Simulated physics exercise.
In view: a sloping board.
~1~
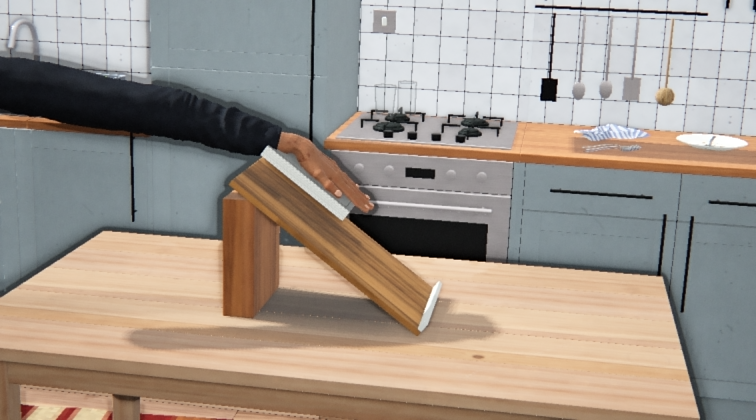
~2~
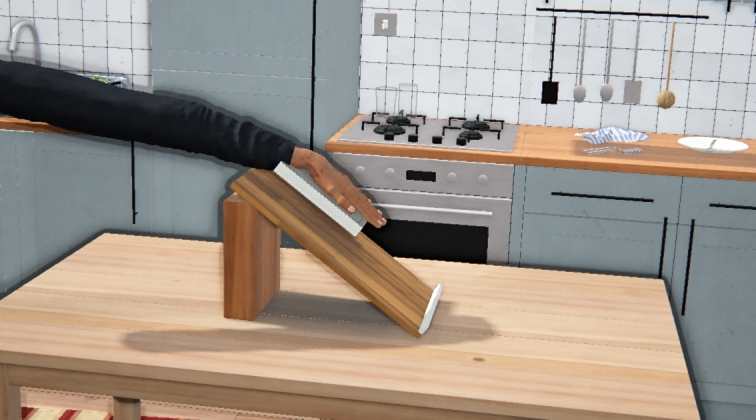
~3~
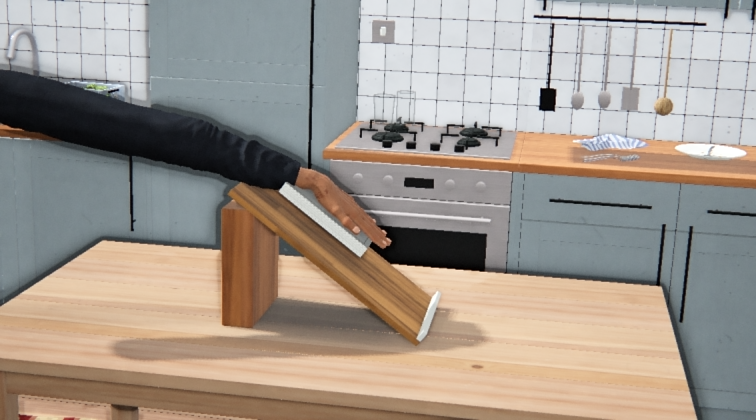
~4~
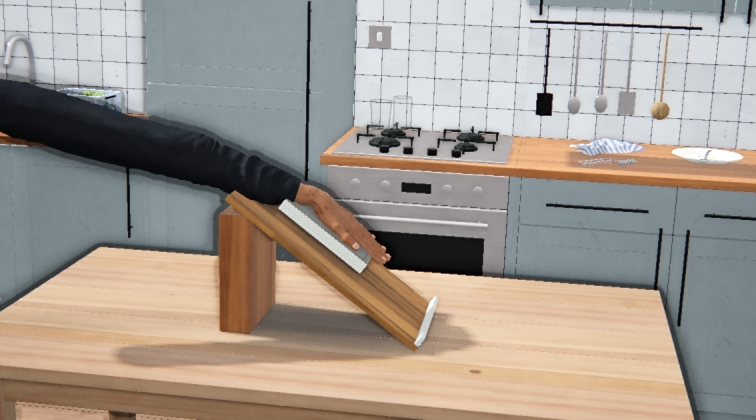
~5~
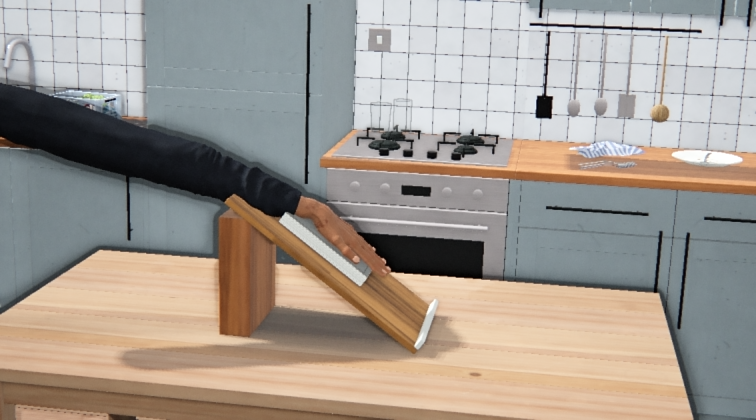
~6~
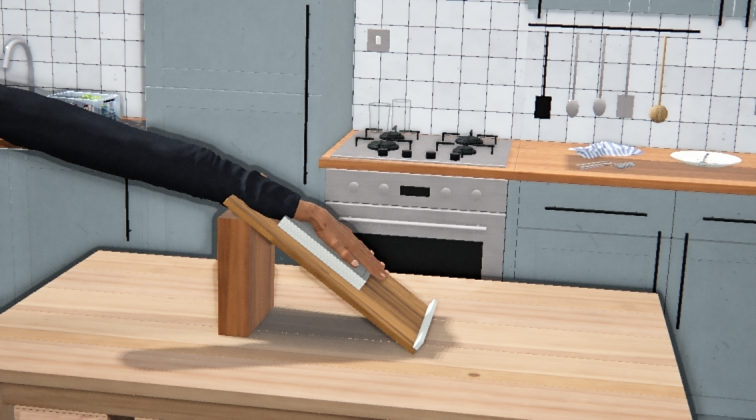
A hand in a long black sleeve reaches in from the left over a wooden table in a blue-grey kitchen, seen from the side and slightly above. Beneath its palm, a flat, pale grey object lies on a brown sloping board propped on an upright wooden block, its lower, white-edged end at right. Hand and object slide a short way down the board, then slow to near stillness, while the camera tilts slightly upward.
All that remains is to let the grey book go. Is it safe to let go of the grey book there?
In the end the grey book slides or rolls down.
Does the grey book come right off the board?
The grey book stops on the board.
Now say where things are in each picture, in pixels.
In the first frame, coming down; grey book (313, 176).
In the second frame, coming down; grey book (325, 192).
In the third frame, coming down; grey book (330, 212).
In the fourth frame, coming down; grey book (330, 228).
In the fifth frame, coming down; grey book (330, 241).
In the sixth frame, in place under the hand; grey book (329, 244).
Then, 0.20 s later than the last frame, grey book moved a little near (338, 252).
Then, 0.30 s later than the last frame, grey book moved a little near (357, 266).
Then, 0.40 s later than the last frame, grey book moved about its own width near (384, 289).
When it is over, moved from the start, grey book. End places, in pixels of the last picture, grey book near (385, 290). The grey book runs down the board.
